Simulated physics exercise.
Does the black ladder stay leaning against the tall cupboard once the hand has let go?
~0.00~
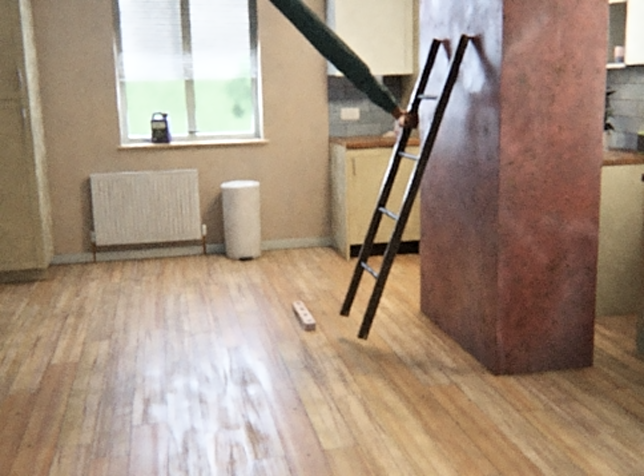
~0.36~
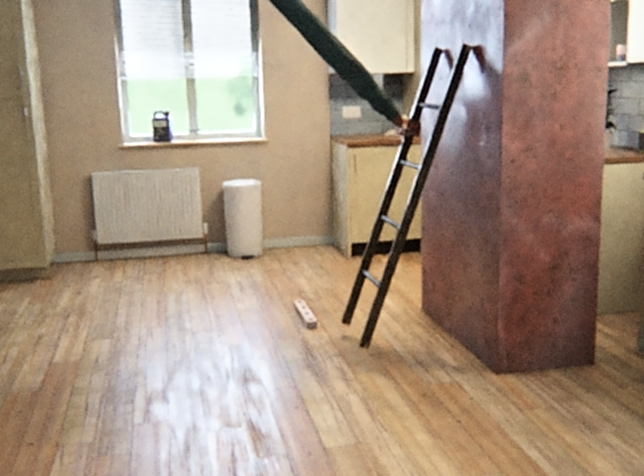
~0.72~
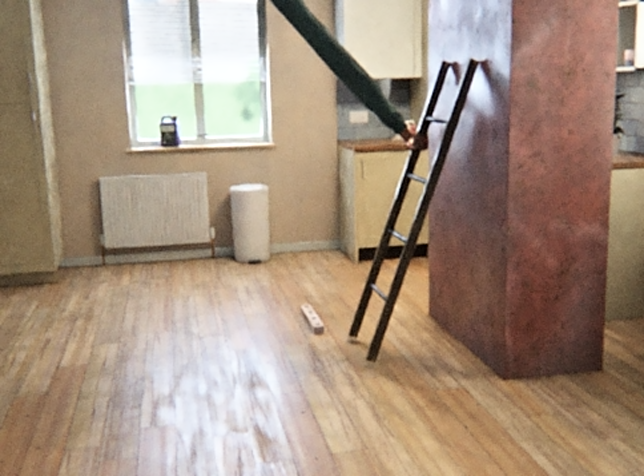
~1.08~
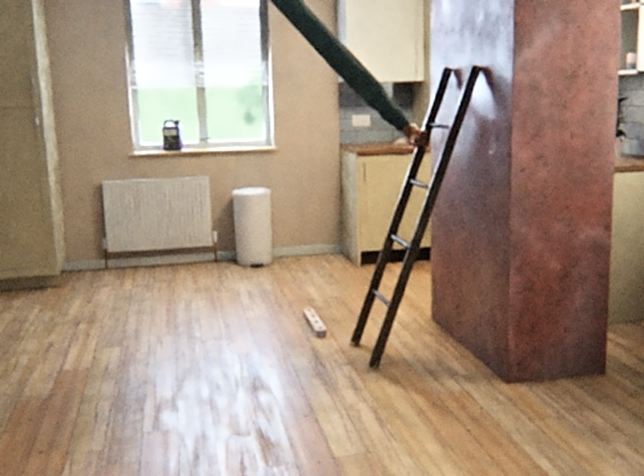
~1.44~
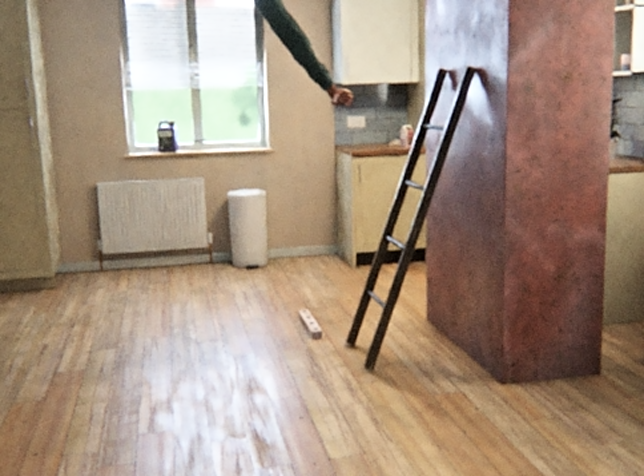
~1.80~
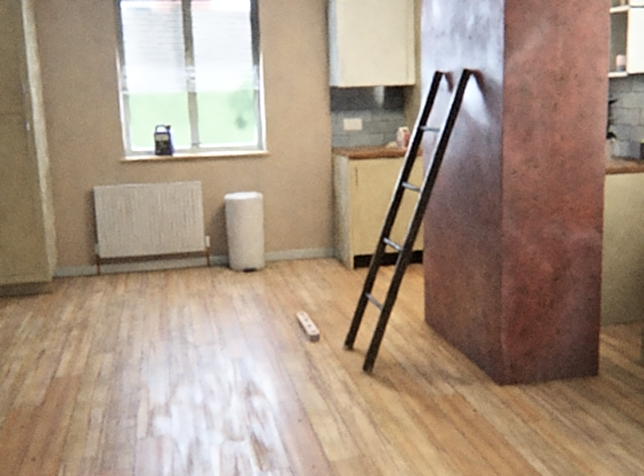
Yes, the black ladder stays up, still leaning against the cupboard after the hand has gone.
